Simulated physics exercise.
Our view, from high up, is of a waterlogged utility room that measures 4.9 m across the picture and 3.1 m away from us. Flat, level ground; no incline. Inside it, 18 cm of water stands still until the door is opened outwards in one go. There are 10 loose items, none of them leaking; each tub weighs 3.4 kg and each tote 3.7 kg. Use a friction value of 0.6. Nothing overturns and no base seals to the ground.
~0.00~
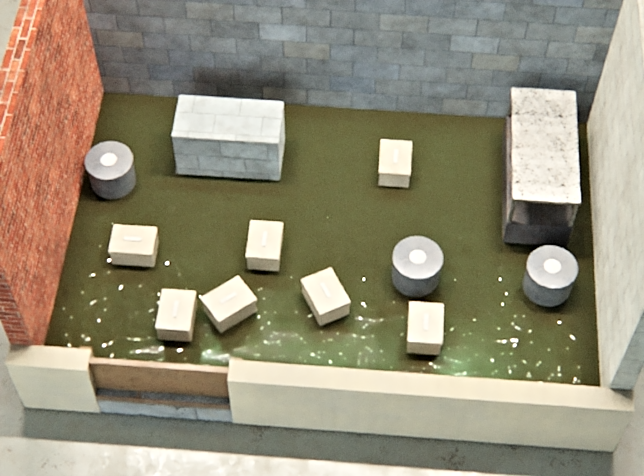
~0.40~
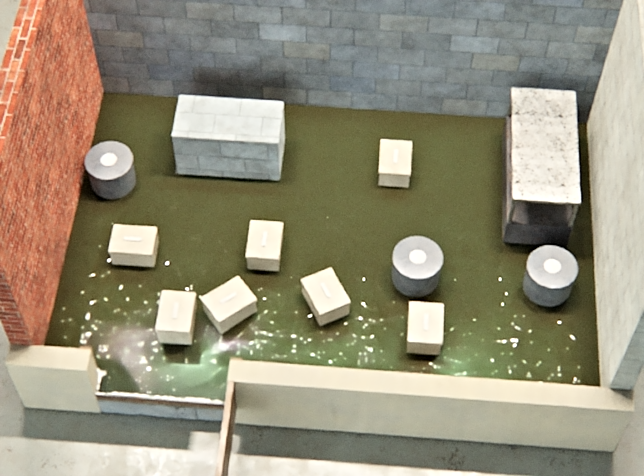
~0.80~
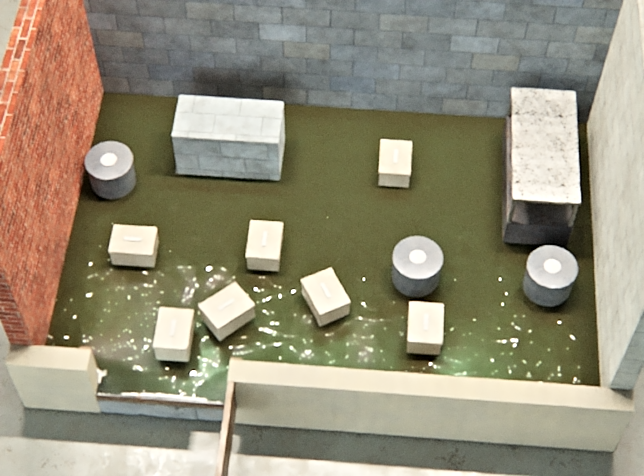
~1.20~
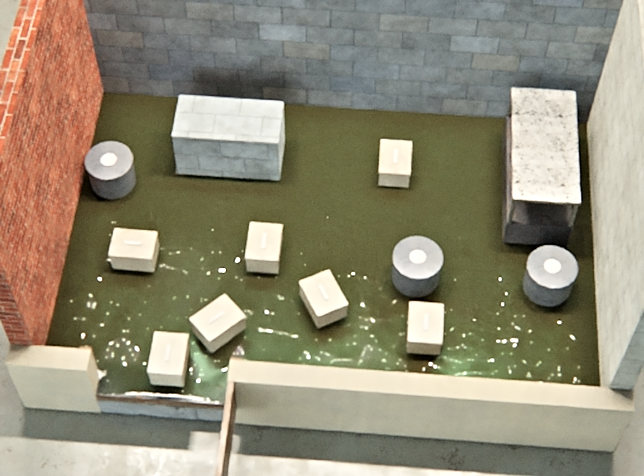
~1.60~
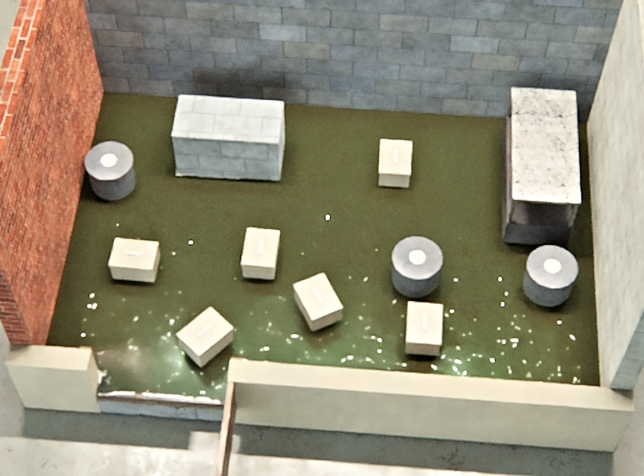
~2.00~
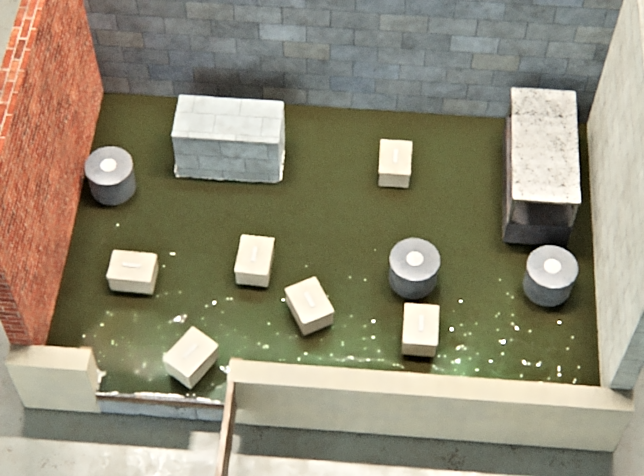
Murky green water covers the floor of a walled room seen from high up, with red brick on the left and grey block behind. Cream boxes float among grey drums, a pale grey block at the back left and a mottled one at the right. A brown panel in the low front wall swings outward, then the boxes nearest the gap drift towards it, one passing out of sight, while others shift slightly.
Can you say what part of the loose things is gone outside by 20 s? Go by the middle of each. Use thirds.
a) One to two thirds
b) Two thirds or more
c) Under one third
(b) Two thirds or more.
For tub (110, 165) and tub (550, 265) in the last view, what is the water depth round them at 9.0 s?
Depth approx. 12 cm / 12 cm.
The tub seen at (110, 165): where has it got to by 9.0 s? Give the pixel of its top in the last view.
(83, 273), give or take.
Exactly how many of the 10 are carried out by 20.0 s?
That comes to 8 in all.
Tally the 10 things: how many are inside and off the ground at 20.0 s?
I'd say 2 of them.
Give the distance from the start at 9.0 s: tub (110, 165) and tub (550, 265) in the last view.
That comes to 120 cm for the first and 40 cm for the second.
After 4.0 s 2 of 10 are out; 8 afloat.
After 9.0 s 5 of 10 are out; 5 afloat.
After 16.0 s 8 of 10 are out; 2 afloat.
After 20.0 s 8 of 10 are out; 2 afloat.
